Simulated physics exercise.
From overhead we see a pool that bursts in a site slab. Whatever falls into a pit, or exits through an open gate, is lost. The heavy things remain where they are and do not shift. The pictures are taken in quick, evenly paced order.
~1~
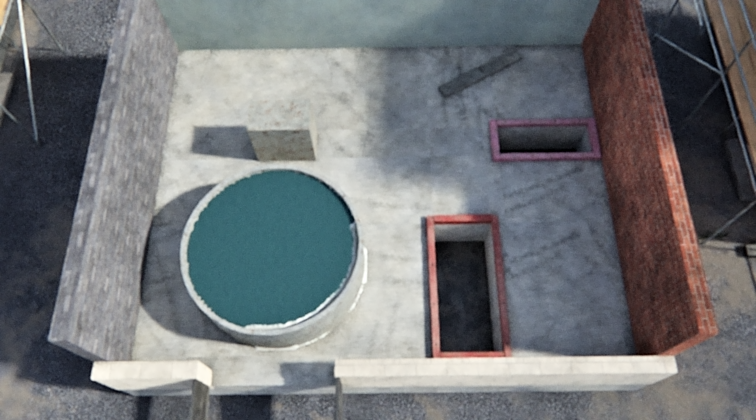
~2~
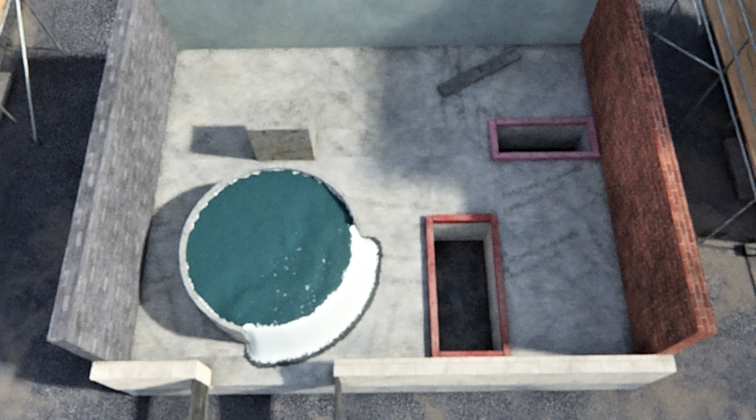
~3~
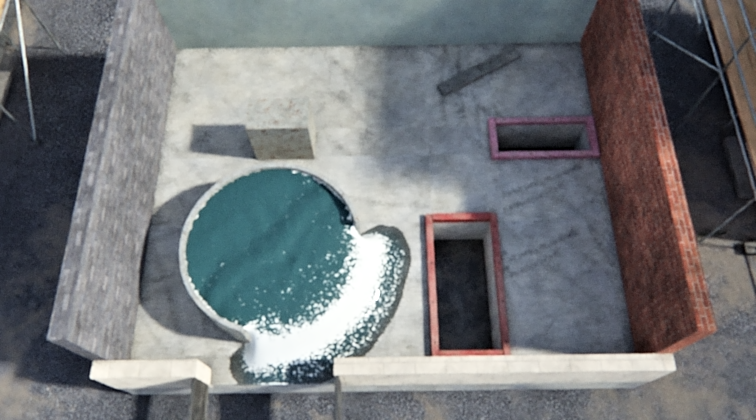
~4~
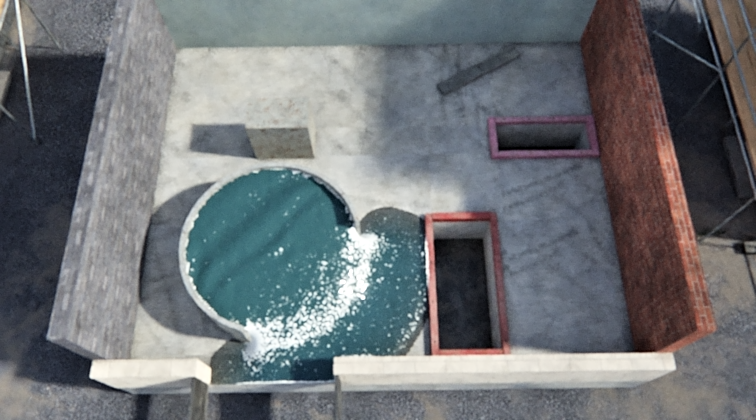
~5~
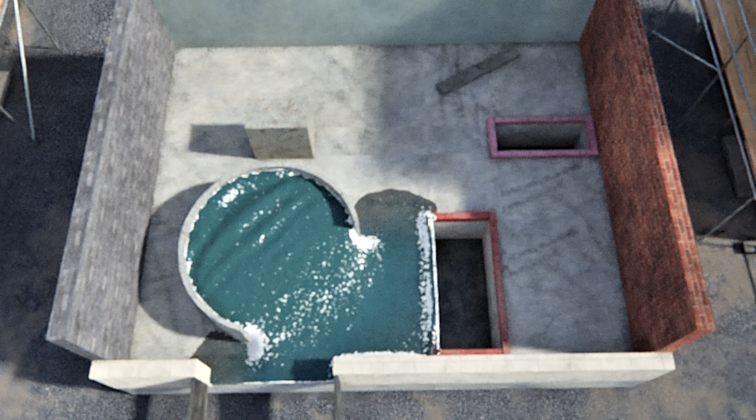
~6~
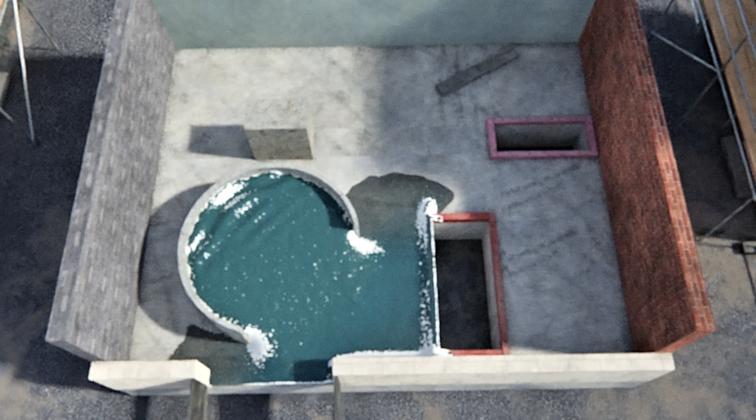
On a walled concrete slab, a round pool of still teal water burst open at its lower right side, and foaming water rushed out across the floor and surged against the red-rimmed rectangular pit.
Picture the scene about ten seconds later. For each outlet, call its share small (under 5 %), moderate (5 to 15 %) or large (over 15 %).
The gate - large, the red pit - large, the pink pit - small.
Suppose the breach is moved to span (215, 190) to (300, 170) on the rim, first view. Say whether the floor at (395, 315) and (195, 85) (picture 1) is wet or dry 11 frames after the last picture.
In order: Spared and swamped.
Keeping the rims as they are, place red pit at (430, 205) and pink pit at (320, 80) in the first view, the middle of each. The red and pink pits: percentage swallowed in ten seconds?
Red: 4 %; pink: 0 %.
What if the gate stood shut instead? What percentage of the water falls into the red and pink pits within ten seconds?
Roughly, in per cent: Red 45, pink 0.
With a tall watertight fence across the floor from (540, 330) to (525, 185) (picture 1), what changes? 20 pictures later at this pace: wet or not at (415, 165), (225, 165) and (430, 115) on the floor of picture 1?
Going spot by spot: Drenched, then high and dry, then high and dry.
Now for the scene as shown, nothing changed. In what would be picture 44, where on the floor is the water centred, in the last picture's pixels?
At roughly (379, 240).
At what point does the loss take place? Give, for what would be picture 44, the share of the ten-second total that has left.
Close to 95 per cent, I'd say.
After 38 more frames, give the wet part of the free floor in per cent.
Around 55 percent.
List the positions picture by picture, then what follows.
The first picture shows the round pool at (273, 246) is whole and still.
In the second picture, water pours out at (335, 315) and has run to (249, 354).
In the third picture, water pours out at (335, 314) and has run to (393, 232).
In the fourth picture, the front is at (424, 228), out from the gap at (335, 314).
In the fifth picture, the front is at (429, 205), out from the gap at (334, 315).
In the sixth picture, water pours out at (334, 316) and has run to (438, 188).
A moment on, water covers 20 % of the floor; the gate 14 %, the red pit 11 %, the pink pit 0 %.
Next, water covers 20 % of the floor; the gate 21 %, the red pit 22 %, the pink pit 0 %.
Then, water covers 30 % of the floor; the gate 28 %, the red pit 31 %, the pink pit 0 %.
Later, water covers 55 % of the floor; the gate 34 %, the red pit 35 %, the pink pit 0 %.
In the end, water covers 75 % of the floor; the gate 38 %, the red pit 35 %, the pink pit 0 %.
